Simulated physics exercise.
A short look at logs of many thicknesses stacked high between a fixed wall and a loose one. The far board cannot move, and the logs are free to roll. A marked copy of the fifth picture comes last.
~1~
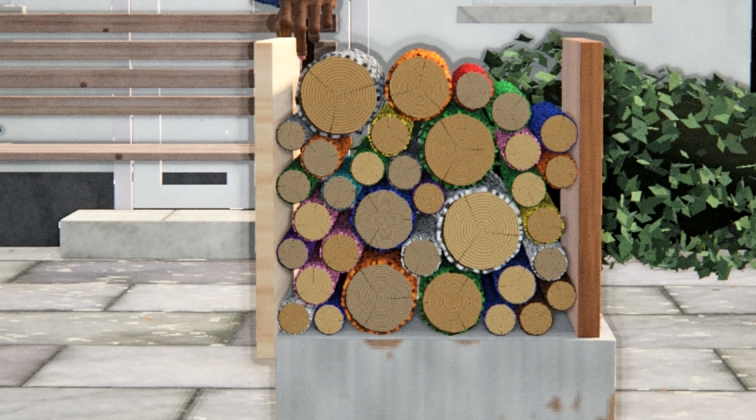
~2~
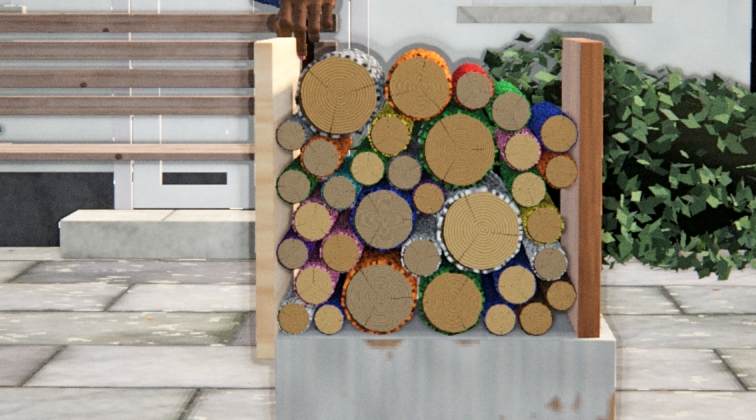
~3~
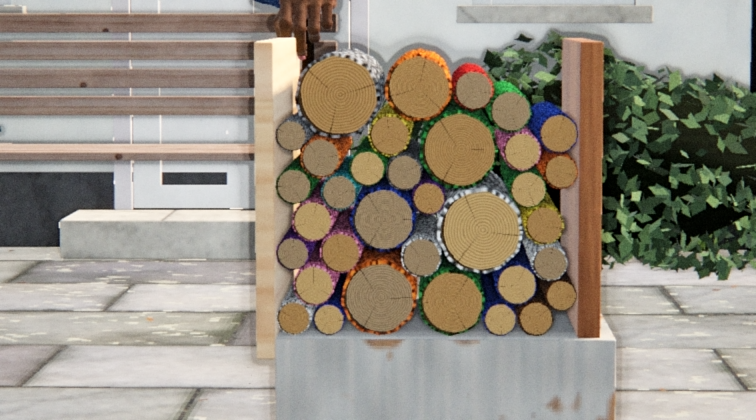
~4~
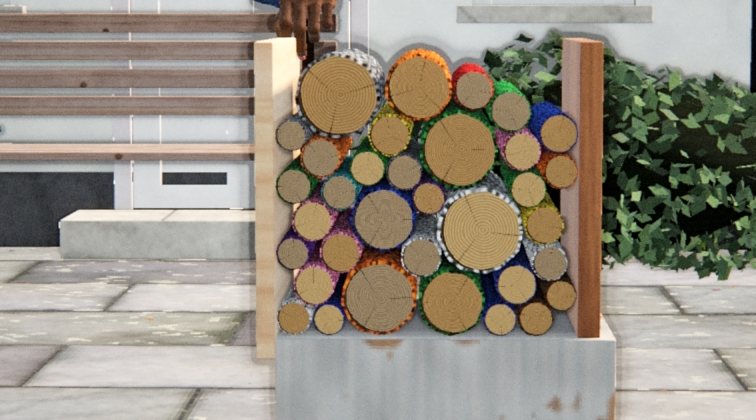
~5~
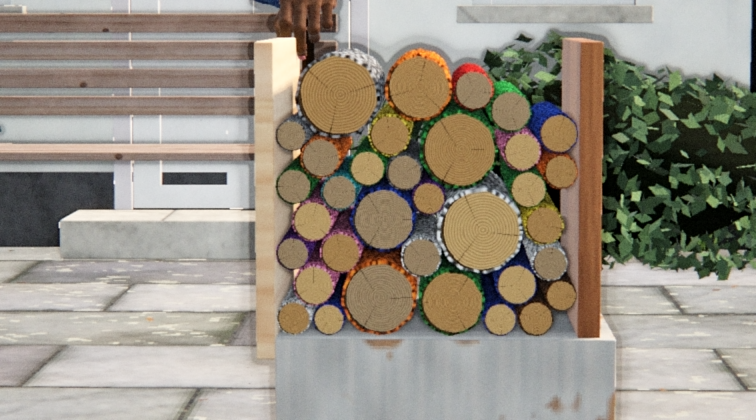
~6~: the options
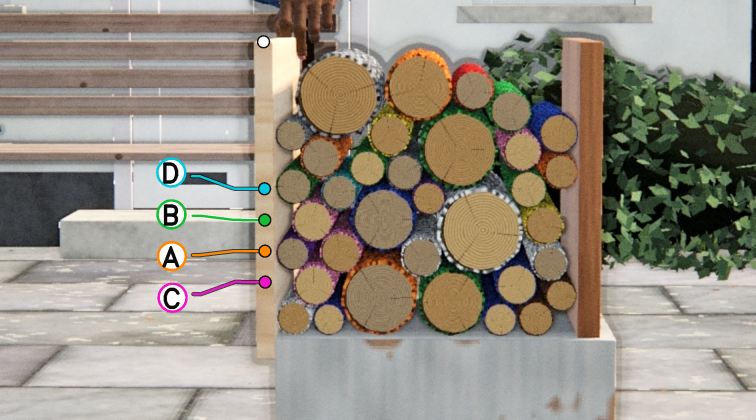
A dark hand stayed at the top left of a pile of round logs with colourful bark, stacked between two wooden boards on a grey block beside a bench, and nothing visibly moved.
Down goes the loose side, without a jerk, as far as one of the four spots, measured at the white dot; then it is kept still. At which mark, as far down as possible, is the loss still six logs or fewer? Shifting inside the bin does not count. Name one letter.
The answer is mark A.
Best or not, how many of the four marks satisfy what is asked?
Three of them.
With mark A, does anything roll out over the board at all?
At A: Yes.
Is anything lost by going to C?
At C: Yes.
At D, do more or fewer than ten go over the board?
It loses fewer than ten.
On the marked copy, A at (265, 251); B at (265, 220); C at (265, 282); D at (265, 189); the white dot at (264, 42).
Taking A. A third of the way, top of the board (274, 131).
Two thirds of the way, top of the board (275, 229).
When it is over, top of the board (275, 250), four out over the board.
As for the rest, B one out over the board; C more than six out over the board; D one out over the board.
